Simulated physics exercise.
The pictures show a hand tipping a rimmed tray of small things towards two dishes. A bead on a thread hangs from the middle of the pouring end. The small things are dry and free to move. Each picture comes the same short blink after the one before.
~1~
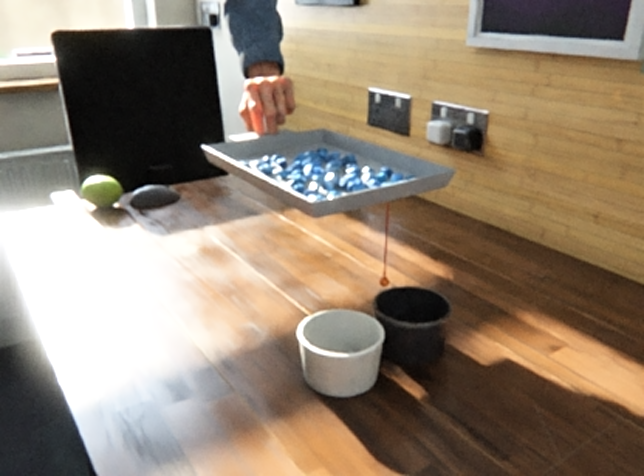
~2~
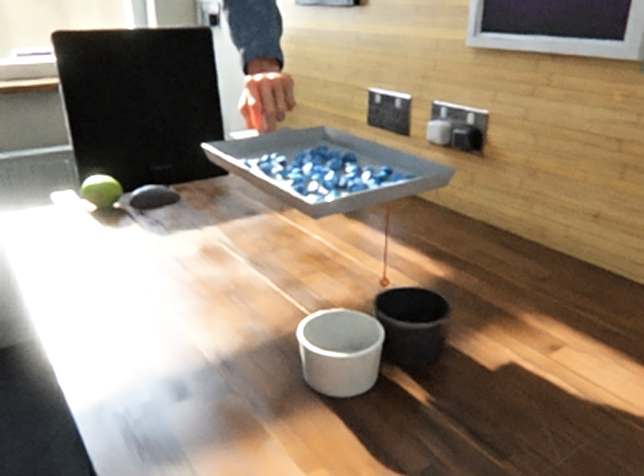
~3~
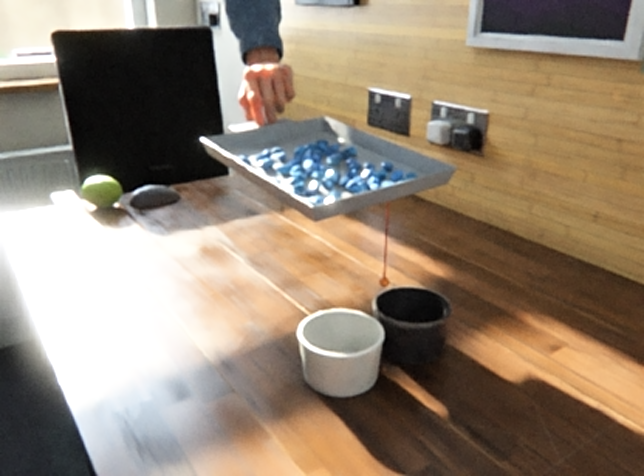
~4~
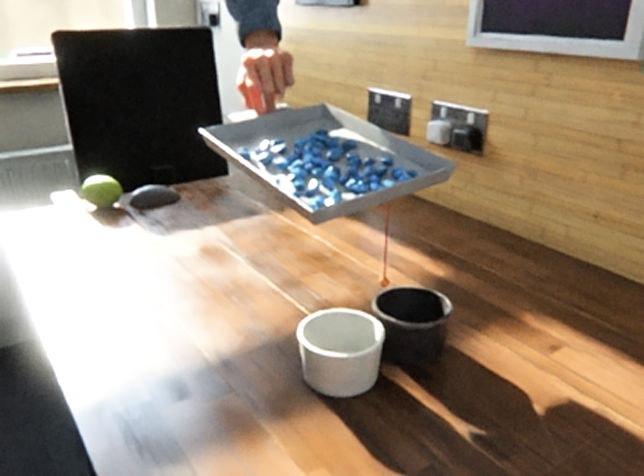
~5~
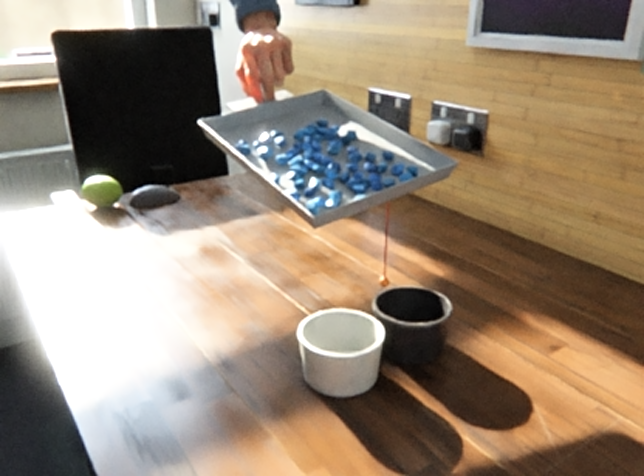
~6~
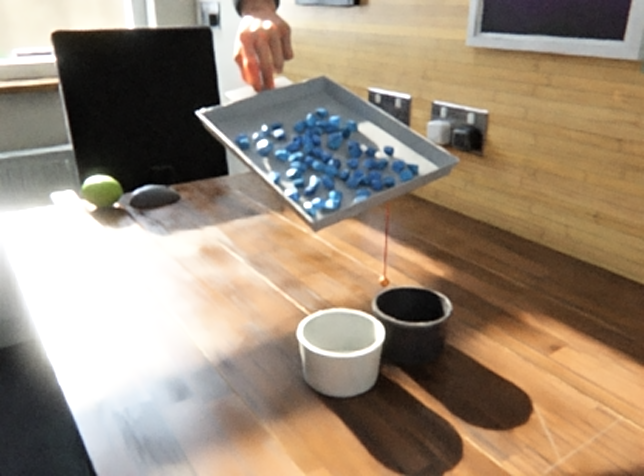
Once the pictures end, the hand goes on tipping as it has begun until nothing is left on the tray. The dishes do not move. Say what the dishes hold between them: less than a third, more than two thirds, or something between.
Together they catch between a third and two thirds.
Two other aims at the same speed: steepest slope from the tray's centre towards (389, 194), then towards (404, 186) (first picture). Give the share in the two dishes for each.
About 50 and 20 per cent.
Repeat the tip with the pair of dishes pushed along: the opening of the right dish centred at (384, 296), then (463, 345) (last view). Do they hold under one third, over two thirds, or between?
In turn: Over two thirds; less than a third.
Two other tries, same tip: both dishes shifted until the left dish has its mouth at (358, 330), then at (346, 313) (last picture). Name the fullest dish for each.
One: The left one. Two: The dish on the left.
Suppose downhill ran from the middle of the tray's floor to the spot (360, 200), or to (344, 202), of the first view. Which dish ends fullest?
At the first place the left dish, at the second the left dish.
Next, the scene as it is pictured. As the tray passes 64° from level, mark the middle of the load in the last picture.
Near (324, 204).
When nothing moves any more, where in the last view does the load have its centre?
Close to (323, 361).
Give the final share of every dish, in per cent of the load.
Left dish near 60 in a hundred; right dish near 0.
Shortly afterwards, tray tipped steeply; all but a few on the tray; only a few in the left dish; a little in the air.
Next, tray tipped past a quarter turn; only a few on the tray; near half in the left dish; only a few in the right dish; near a quarter outside both; a little in the air.
Some moments later, tray tipped past a quarter turn; near half in the left dish; only a few in the right dish; near half outside both.
In the end, tray tipped past a quarter turn; near half in the left dish; only a few in the right dish; near half outside both.
